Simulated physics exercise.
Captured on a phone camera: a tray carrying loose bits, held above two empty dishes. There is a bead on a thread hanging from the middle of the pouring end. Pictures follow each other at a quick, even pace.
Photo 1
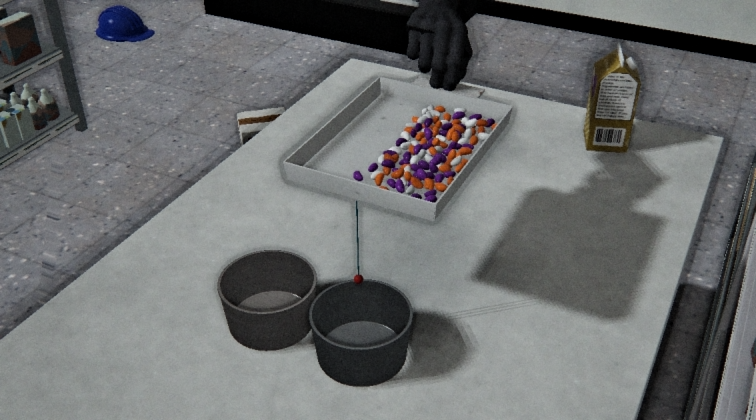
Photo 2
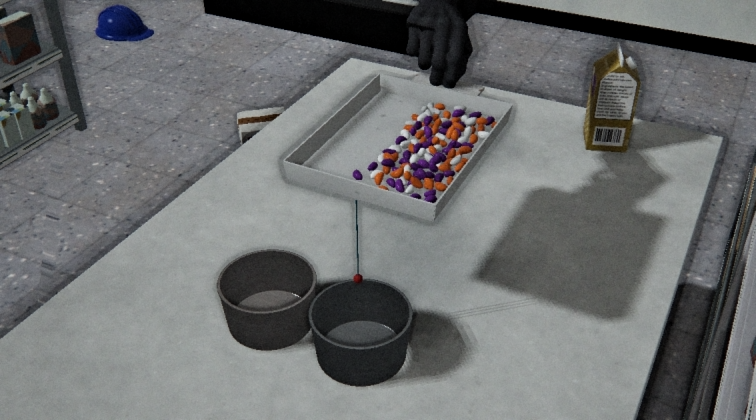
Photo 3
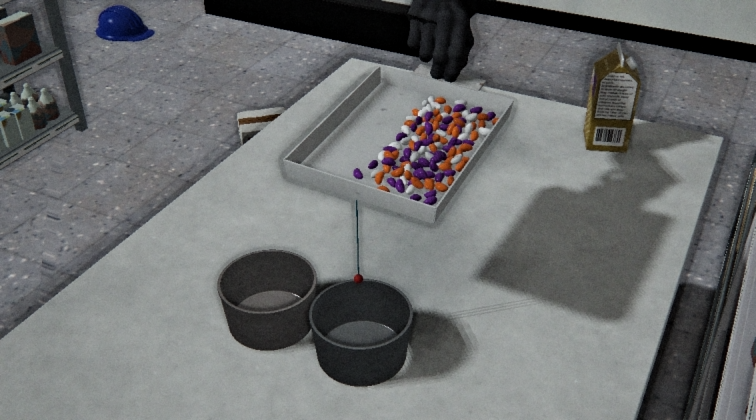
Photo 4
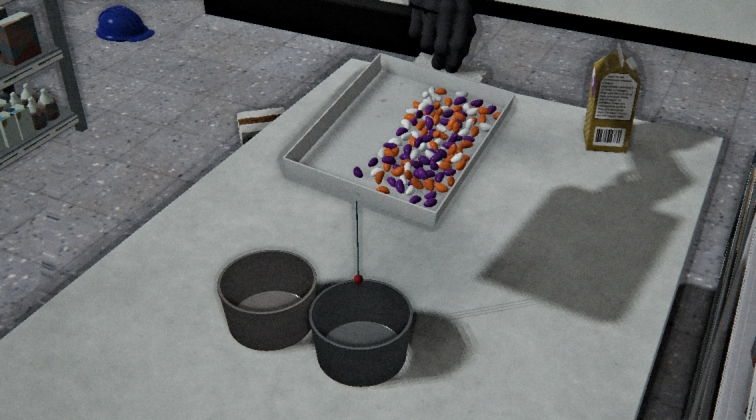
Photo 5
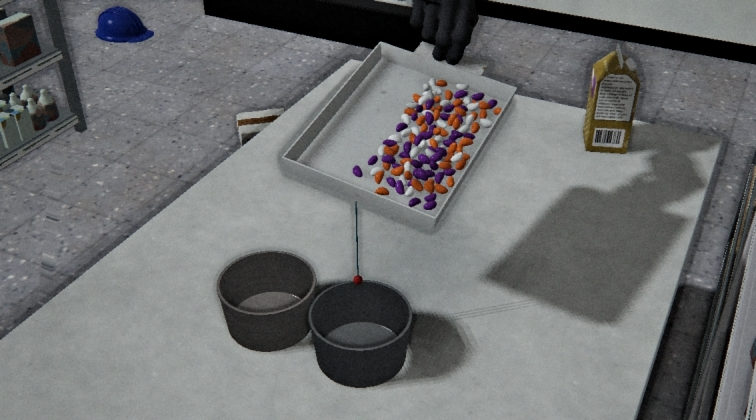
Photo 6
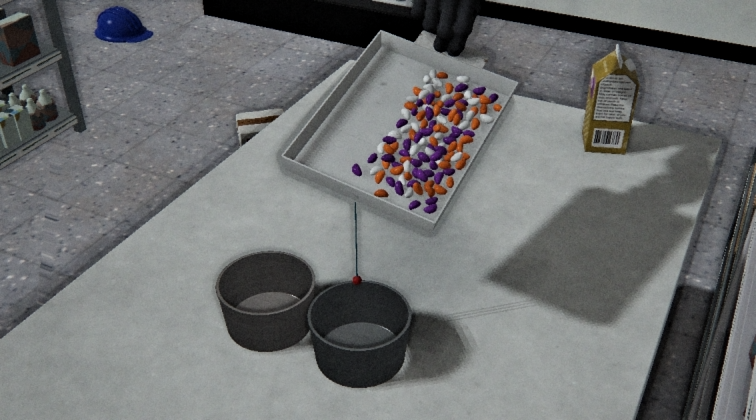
A gloved hand gradually tilts a tray of jelly beans toward its lower right corner.
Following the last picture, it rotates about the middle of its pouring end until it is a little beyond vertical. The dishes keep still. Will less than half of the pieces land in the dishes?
Yes, only a minority lands there.
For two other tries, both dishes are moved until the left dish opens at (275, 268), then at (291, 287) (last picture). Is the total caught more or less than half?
Try 1: A lesser share; try 2: The greater share.
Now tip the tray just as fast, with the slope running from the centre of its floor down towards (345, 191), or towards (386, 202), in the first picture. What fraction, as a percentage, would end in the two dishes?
Around 60 percent for the first aim and around 50 percent for the second.
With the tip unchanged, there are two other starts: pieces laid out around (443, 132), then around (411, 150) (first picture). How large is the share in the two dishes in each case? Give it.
You'd get near 10 percent first and near 40 percent next.
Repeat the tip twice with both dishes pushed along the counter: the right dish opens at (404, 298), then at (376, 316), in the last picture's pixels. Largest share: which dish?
Try 1: The dish to the right; try 2: The dish to the right.
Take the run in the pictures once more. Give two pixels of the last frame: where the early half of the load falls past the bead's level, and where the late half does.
The first part passes (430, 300); everything after passes (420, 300).
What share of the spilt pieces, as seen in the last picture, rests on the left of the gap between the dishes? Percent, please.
Near 0 in a hundred.
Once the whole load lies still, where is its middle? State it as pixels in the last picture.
Last view, centre at rest - approx. (439, 368).
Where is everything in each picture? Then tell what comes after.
The first picture shows corners of the pouring end at (287, 161) and (434, 202), level; middle of the load at (439, 149), jelly beans; left dish at (242, 326); right dish at (337, 361); bead on its thread at (359, 279).
The second picture shows corners of the pouring end at (287, 160) and (434, 202), level; middle of the load at (438, 148).
The third picture shows corners of the pouring end at (287, 159) and (434, 206), tipped barely, lowest at the right corner; middle of the load at (439, 145).
The fourth picture shows corners of the pouring end at (287, 157) and (435, 210), tipped a little, lowest at the right corner; middle of the load at (439, 142).
The fifth picture shows corners of the pouring end at (286, 156) and (434, 215), tipped a little, lowest at the right corner; middle of the load at (439, 139).
The sixth picture shows corners of the pouring end at (285, 155) and (433, 220), tipped clearly, lowest at the right corner; middle of the load at (439, 136); left dish at (241, 327); right dish at (336, 363).
Soon, tray tipped steeply; all on the tray.
A while on, tray tipped past a quarter turn; nearly all on the tray; a stray few in the right dish; a stray few outside both; a stray few in the air.
Towards the end, tray tipped past a quarter turn; about a quarter in the right dish; most outside both.
Finally, tray tipped past a quarter turn; about a quarter in the right dish; none in the left dish; most outside both.
